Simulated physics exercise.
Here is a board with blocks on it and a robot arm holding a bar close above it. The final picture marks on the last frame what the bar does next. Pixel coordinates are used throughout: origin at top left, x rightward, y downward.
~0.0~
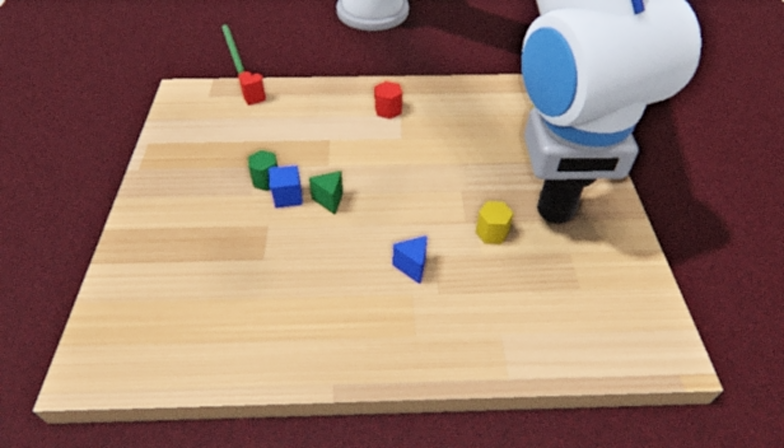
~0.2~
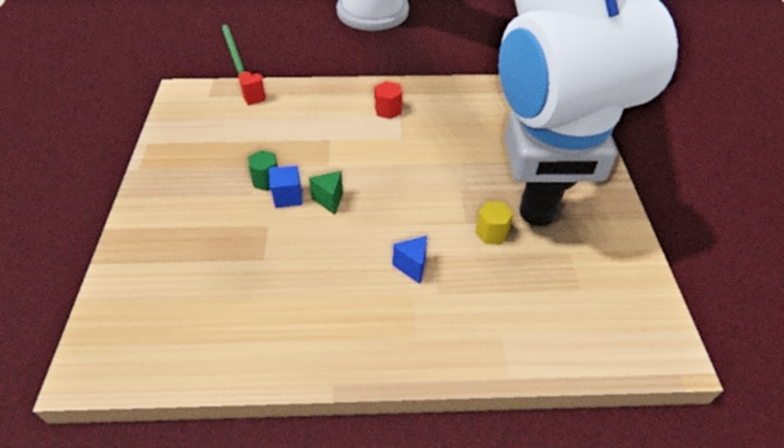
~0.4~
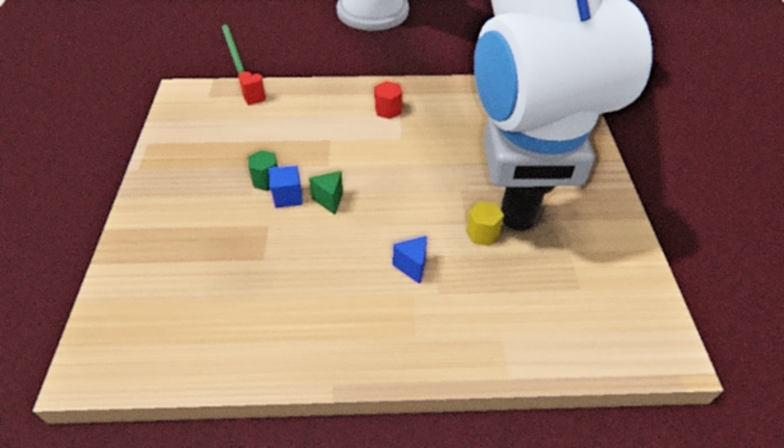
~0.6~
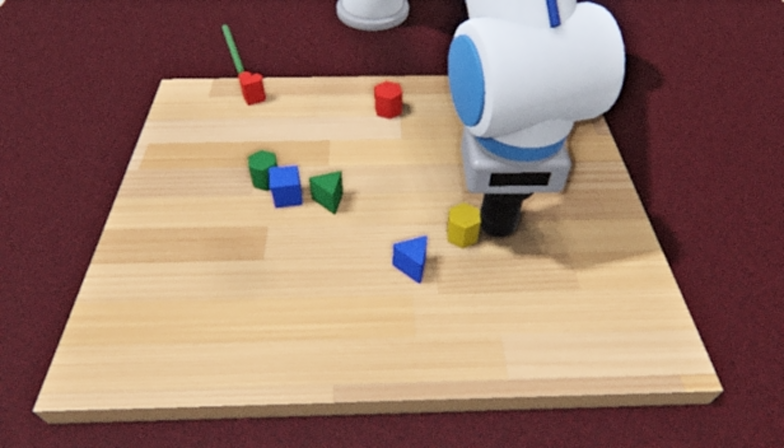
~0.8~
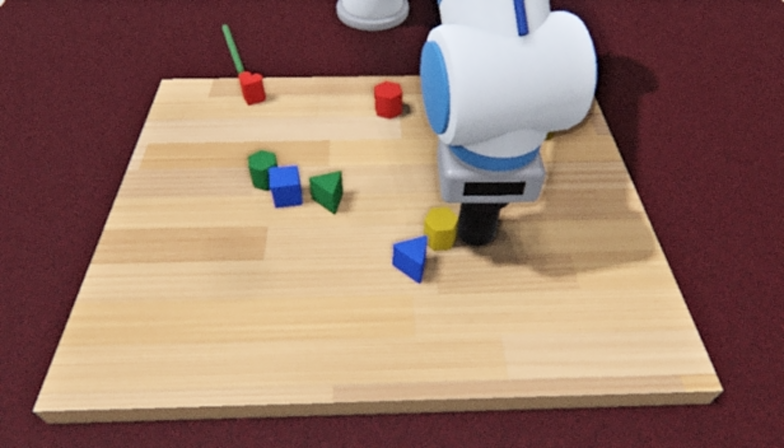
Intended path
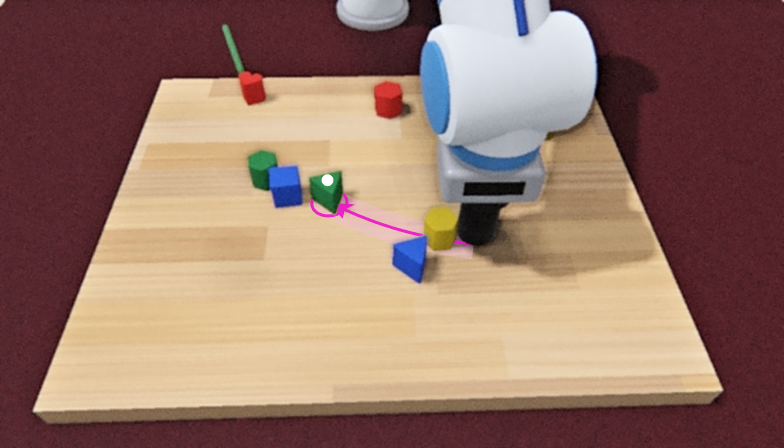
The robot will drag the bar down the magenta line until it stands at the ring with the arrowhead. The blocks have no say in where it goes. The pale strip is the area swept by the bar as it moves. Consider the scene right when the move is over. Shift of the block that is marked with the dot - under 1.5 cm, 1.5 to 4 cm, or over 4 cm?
Displaced 1.5 to 4 cm.
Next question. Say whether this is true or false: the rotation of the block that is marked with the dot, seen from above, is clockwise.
My answer: True.
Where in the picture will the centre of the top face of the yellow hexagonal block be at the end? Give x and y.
Put as a pixel place, it's (321, 208).
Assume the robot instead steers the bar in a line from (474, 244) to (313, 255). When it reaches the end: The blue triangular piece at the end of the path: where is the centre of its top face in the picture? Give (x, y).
Somewhere near (389, 254).
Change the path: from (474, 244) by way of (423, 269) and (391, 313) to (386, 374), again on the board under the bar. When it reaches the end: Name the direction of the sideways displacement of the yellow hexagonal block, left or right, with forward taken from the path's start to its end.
It moves right.
The line goes from (474, 244) by way of (396, 229) to (329, 203); the dot is on the green triangular piece.
On the path given first. One third of the way, bar (422, 223); yellow hexagonal block (388, 216), turned 30° anticlockwise.
Two thirds of the way, bar (371, 209); yellow hexagonal block (338, 210), turned 75° anticlockwise.
At the end, bar (328, 191); green hexagonal block unmoved; green triangular piece (308, 168), turned 35° clockwise; blue triangular piece unmoved; yellow hexagonal block (321, 208), turned 145° anticlockwise.
